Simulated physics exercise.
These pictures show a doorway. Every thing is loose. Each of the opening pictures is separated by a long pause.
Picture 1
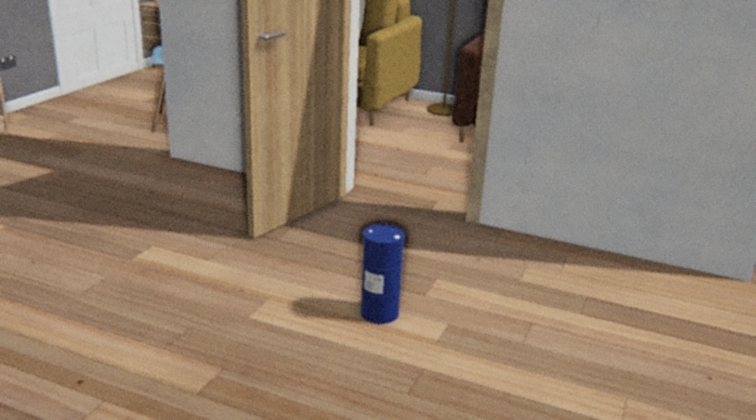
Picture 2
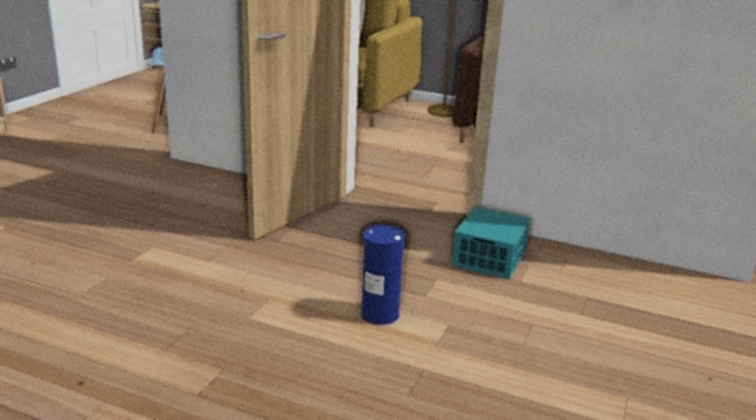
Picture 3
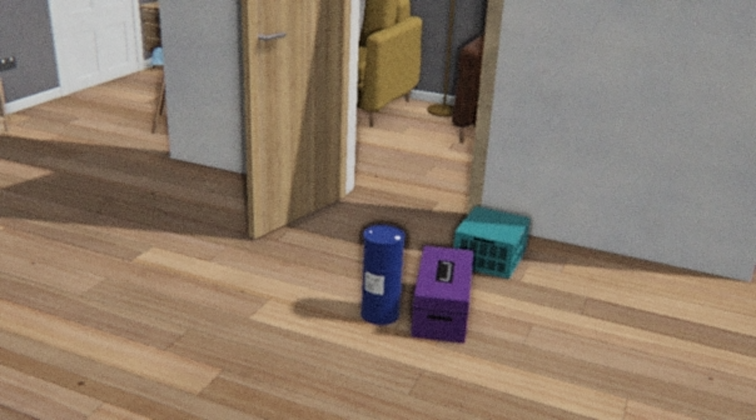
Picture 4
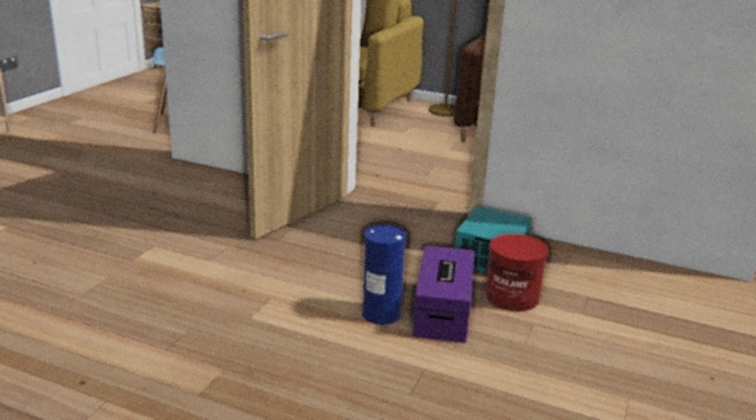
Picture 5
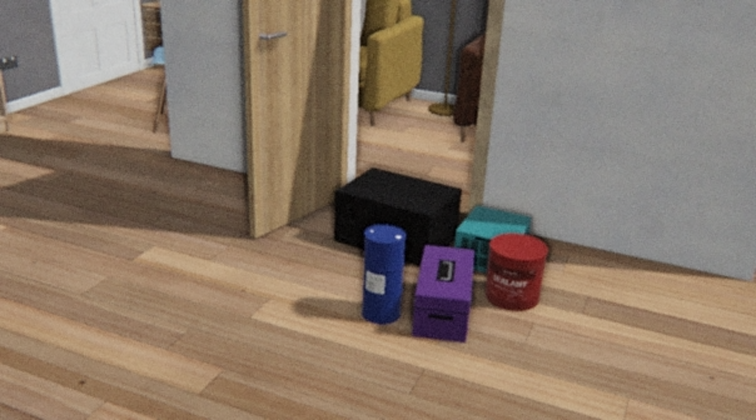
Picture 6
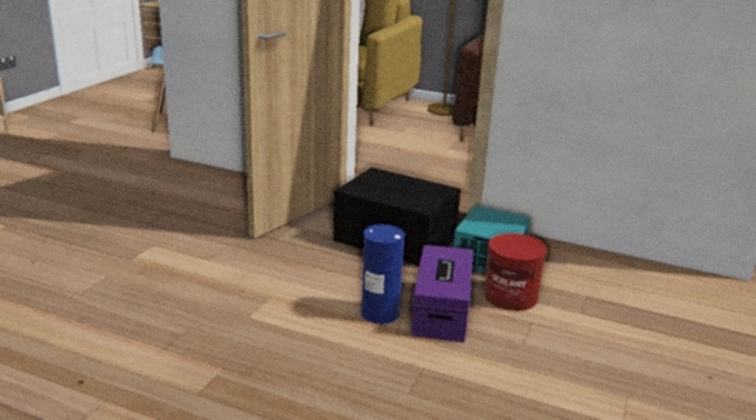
Nothing moves on its own in this fixed, slightly raised view of a wood-floored room, where a wooden door stands wide open beside grey walls and a yellow armchair shows beyond. A blue canister stands alone before the doorway at first. A turquoise crate appears behind it to the right, then a purple toolbox beside it, a red pail at right, and a black chest behind, all staying still.
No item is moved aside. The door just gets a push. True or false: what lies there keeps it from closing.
True.
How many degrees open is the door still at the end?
I'd say it stays open by roughly 60 degrees.
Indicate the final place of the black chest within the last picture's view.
At about (417, 214).
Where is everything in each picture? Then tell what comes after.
The first picture shows door wide open and still; blue canister (382, 275).
The second picture shows door wide open and still; turquoise crate (492, 242).
The third picture shows door wide open and still; blue canister (382, 276).
The fourth picture shows door wide open and still; turquoise crate (493, 241); purple toolbox (445, 292).
The fifth picture shows door wide open and still; blue canister (383, 275); red pail (515, 272).
The sixth picture shows door wide open and still; black chest (397, 215); turquoise crate (492, 241).
Then, 0.40 s on from there, door at 95°.
Then, 0.70 s on from there, door at 75°.
Then, 0.90 s on from there, door at 66°; black chest shifted a little near (408, 215).
Then, 1.00 s on from there, door at 64°; black chest shifted a little near (413, 215).
In the end, door at 62°; all 5 unmoved. At the end, from the last picture's camera, black chest near (417, 214).
